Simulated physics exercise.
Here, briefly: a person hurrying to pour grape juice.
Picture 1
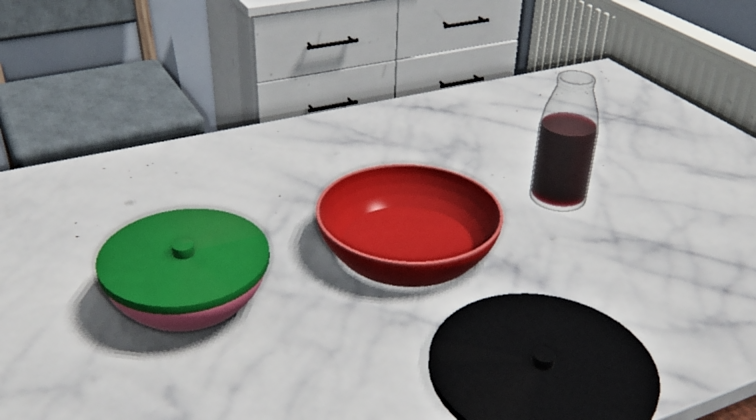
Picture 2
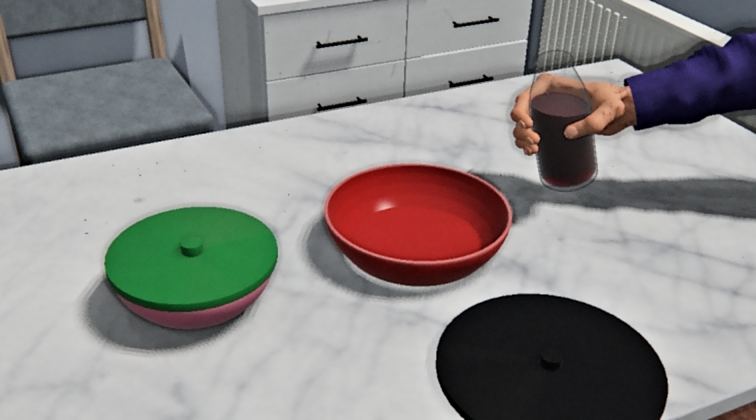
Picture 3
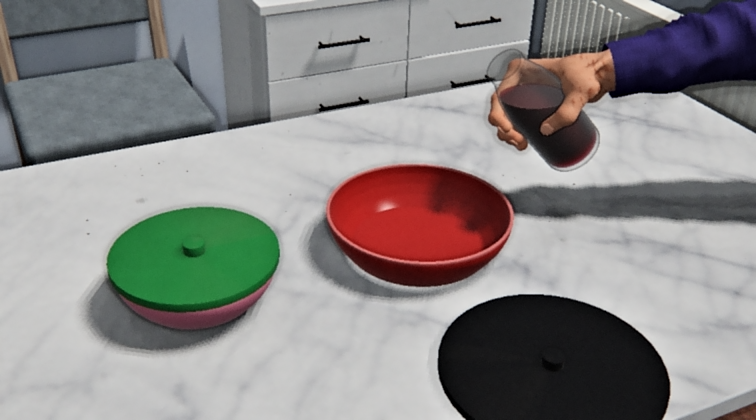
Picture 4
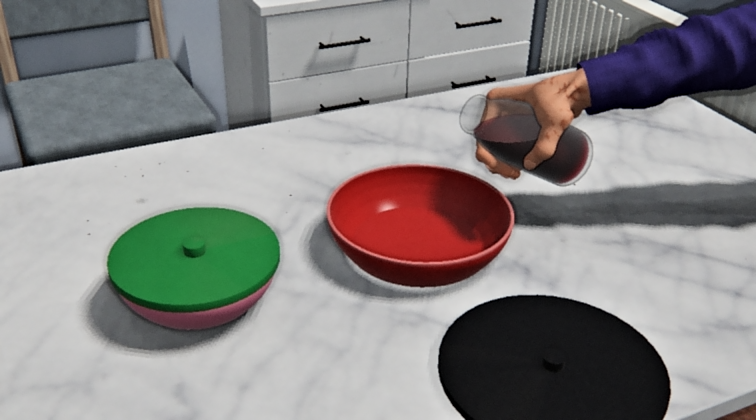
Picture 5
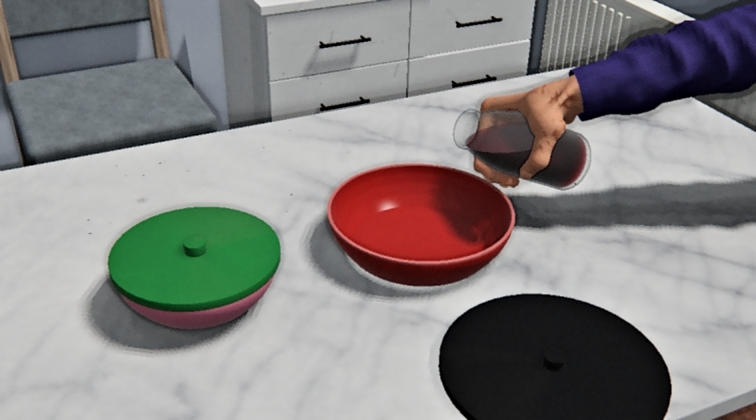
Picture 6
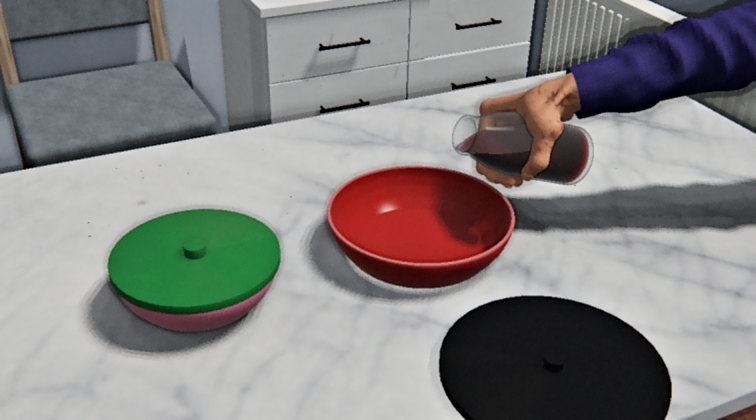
In a room with white drawers, a grey chair and a radiator behind, a marble-patterned table is seen from above at an angle. A pink bowl with a green lid sits left, an open red dish in the middle, a black lid front right, and a glass bottle of dark red liquid behind. A purple-sleeved arm lifts the bottle and tilts it leftward near the dish, while the view shifts very slightly.
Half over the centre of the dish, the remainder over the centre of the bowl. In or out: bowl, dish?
Bowl out, dish in.
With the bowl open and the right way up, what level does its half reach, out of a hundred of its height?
About 35 percent of its height.
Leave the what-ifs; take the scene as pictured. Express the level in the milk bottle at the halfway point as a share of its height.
It sits at roughly 30 per cent of the height.
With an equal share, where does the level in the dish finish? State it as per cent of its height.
Roughly 20 per cent of the height.
Next, the grape juice goes into the dish.
After that, it hits the lid of the bowl and runs off.
Finally, the dish has its share inside; the bowl is empty, in a puddle.
